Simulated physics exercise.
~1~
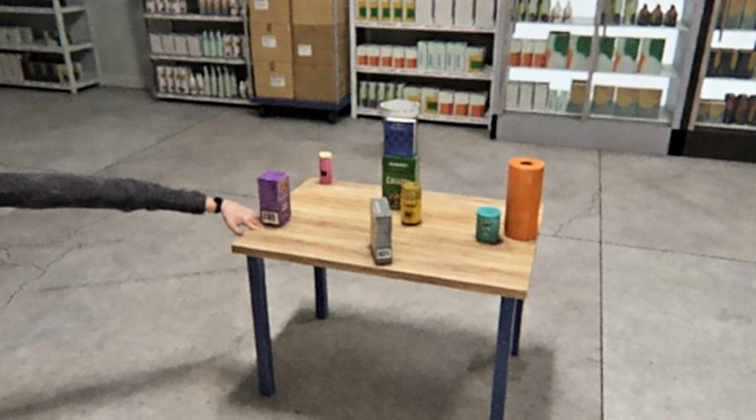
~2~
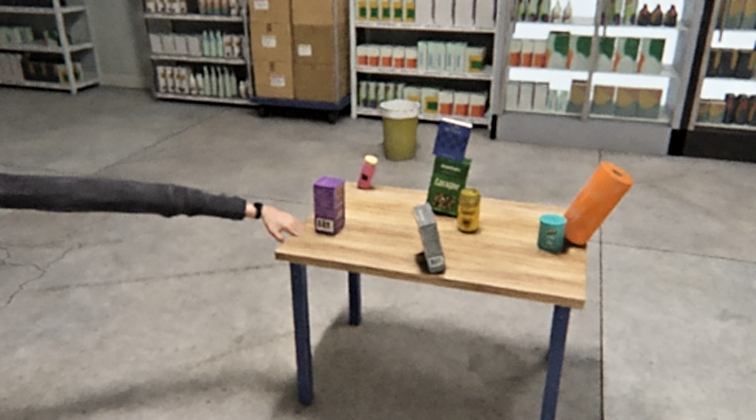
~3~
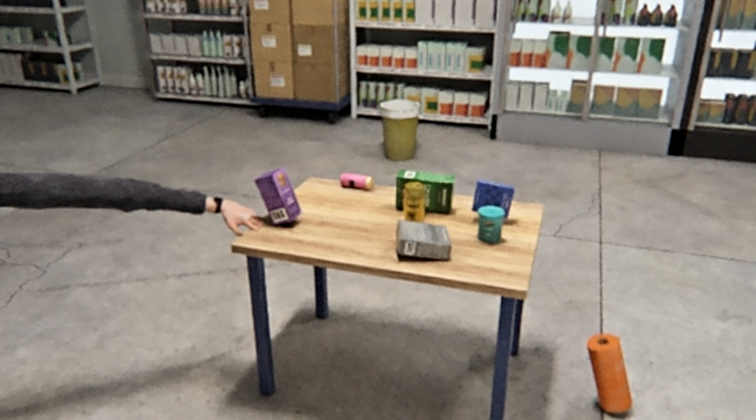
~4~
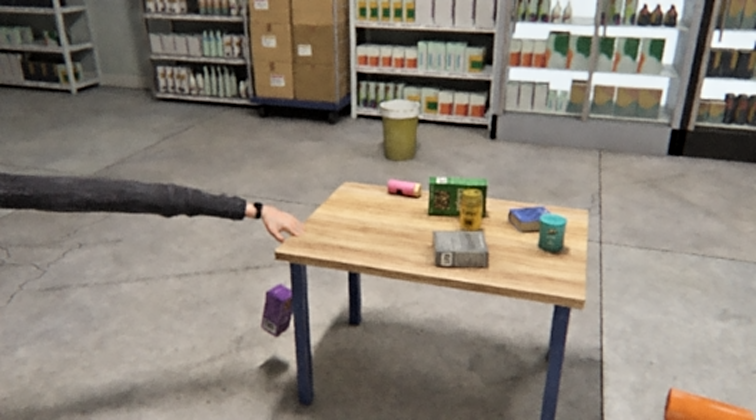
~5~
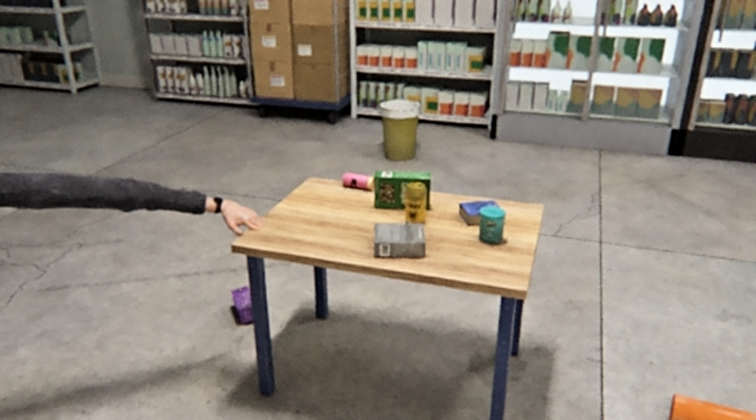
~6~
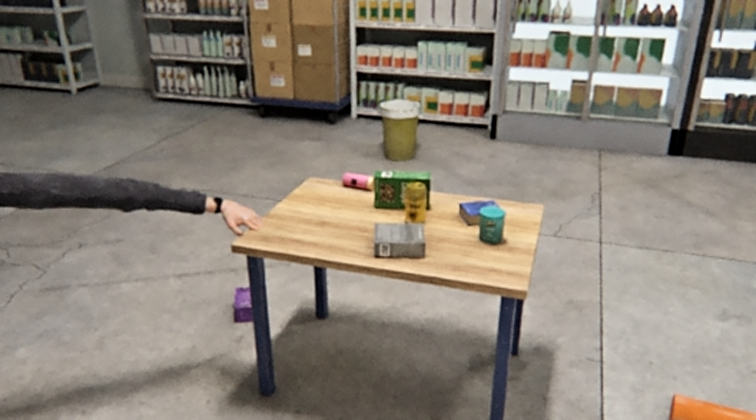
At first, a hand rests on the left corner of a light wooden table holding eight items, with the blue book perched on the green packet. The table shifts right, and the orange roll, blue book, grey packet and pink shaker tilt. As it moves back left, the orange roll drops off the right side, the book comes down onto the tabletop, and the grey and green packets and the shaker lie tipped over. With another shift right, the purple carton falls off the left side. The table returns left and everything settles, the yellow can and turquoise tin still standing.
